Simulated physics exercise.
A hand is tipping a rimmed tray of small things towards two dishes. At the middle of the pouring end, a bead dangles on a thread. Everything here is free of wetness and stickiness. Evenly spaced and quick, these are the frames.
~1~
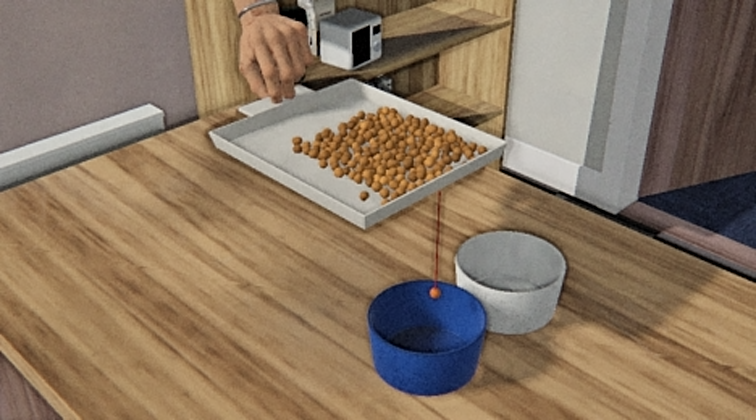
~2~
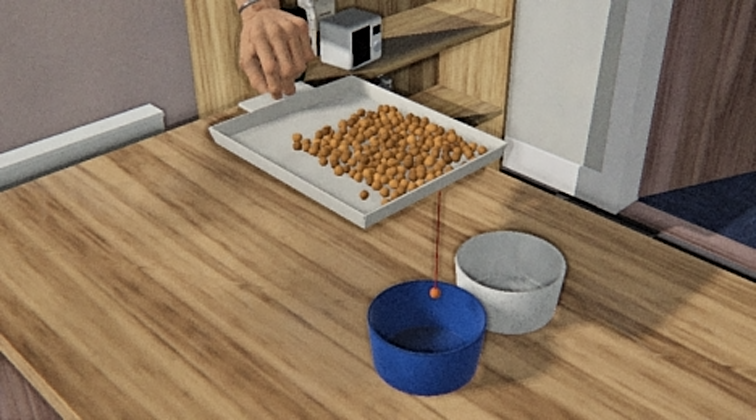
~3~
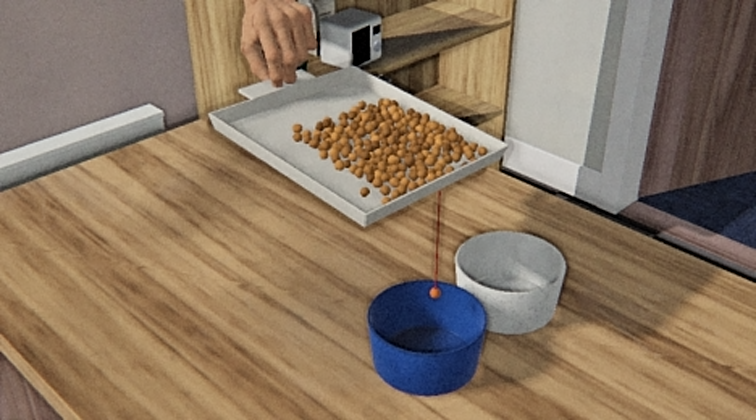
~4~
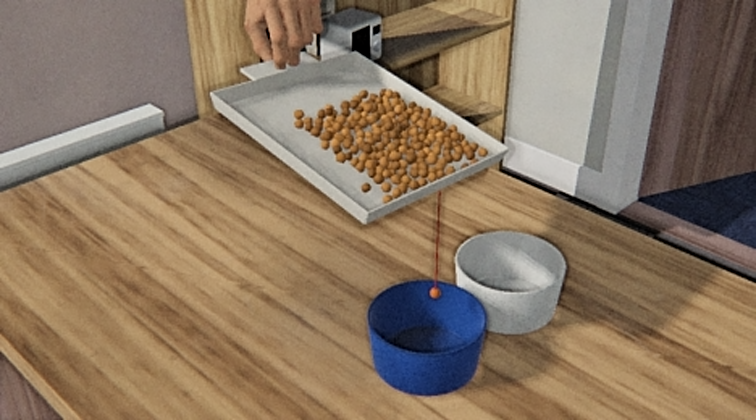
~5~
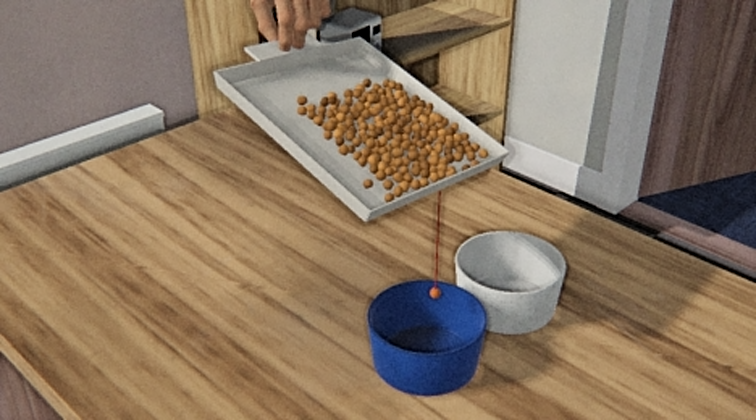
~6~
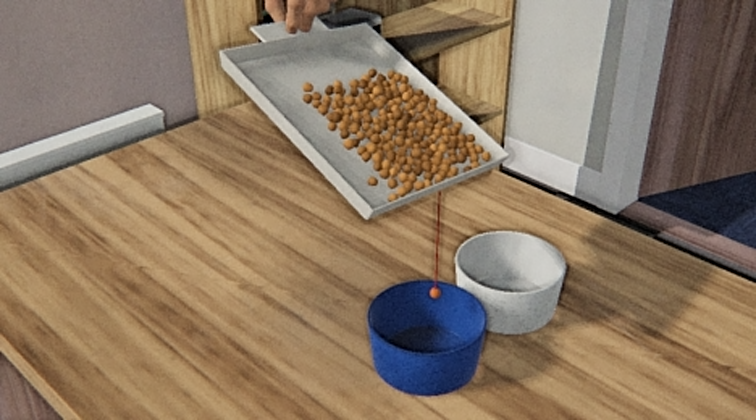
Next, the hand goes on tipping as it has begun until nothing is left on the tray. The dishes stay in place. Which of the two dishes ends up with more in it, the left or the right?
The right-side dish.
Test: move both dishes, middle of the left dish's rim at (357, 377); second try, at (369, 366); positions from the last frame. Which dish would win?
The dish to the right, then the dish to the right.
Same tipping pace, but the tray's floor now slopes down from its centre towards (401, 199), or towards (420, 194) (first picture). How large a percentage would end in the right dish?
First case about 0 percent; second case about 0 percent.
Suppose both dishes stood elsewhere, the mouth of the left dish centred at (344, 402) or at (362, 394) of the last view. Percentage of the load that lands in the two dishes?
Result, in turn: 30 %, 40 %.
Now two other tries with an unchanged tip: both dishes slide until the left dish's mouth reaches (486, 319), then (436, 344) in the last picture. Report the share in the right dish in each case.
You'd get near 20 per cent and afterwards near 70 per cent.
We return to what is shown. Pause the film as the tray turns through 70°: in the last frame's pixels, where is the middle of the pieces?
Look around (448, 128) in the last picture.
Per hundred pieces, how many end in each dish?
Left dish: Around 10 in a hundred; right dish: Around 50 in a hundred.
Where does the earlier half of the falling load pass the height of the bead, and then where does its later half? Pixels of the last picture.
Earlier portion about (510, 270); later portion about (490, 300).
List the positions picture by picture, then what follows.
The first frame shows corners of the pouring end at (364, 212) and (501, 142), level; middle of the load at (395, 149), roasted chickpeas; left dish at (471, 362); right dish at (552, 302); bead on its thread at (435, 293).
The second frame shows corners of the pouring end at (364, 212) and (502, 143), level; middle of the load at (395, 147).
The third frame shows corners of the pouring end at (366, 210) and (502, 145), tipped barely, lowest at the right corner; middle of the load at (395, 144).
The fourth frame shows corners of the pouring end at (368, 209) and (503, 147), tipped a little, lowest at the right corner; middle of the load at (397, 138).
The fifth frame shows corners of the pouring end at (370, 207) and (504, 150), tipped clearly, lowest at the right corner; middle of the load at (399, 132).
The sixth frame shows corners of the pouring end at (373, 206) and (504, 153), tipped clearly, lowest at the right corner; middle of the load at (403, 128), a stray few on the move; left dish at (471, 362); right dish at (552, 302).
Soon after the last picture, tray tipped steeply; nearly all on the tray; a stray few outside both; a stray few in the air.
A little later, tray tipped past a quarter turn; about two thirds on the tray; a stray few in the left dish; a small part in the right dish; a small part outside both; about a quarter in the air.
Later still, tray tipped past a quarter turn; a small part in the left dish; about half in the right dish; about a third outside both.
At rest, tray tipped past a quarter turn; a small part in the left dish; about half in the right dish; about a third outside both.
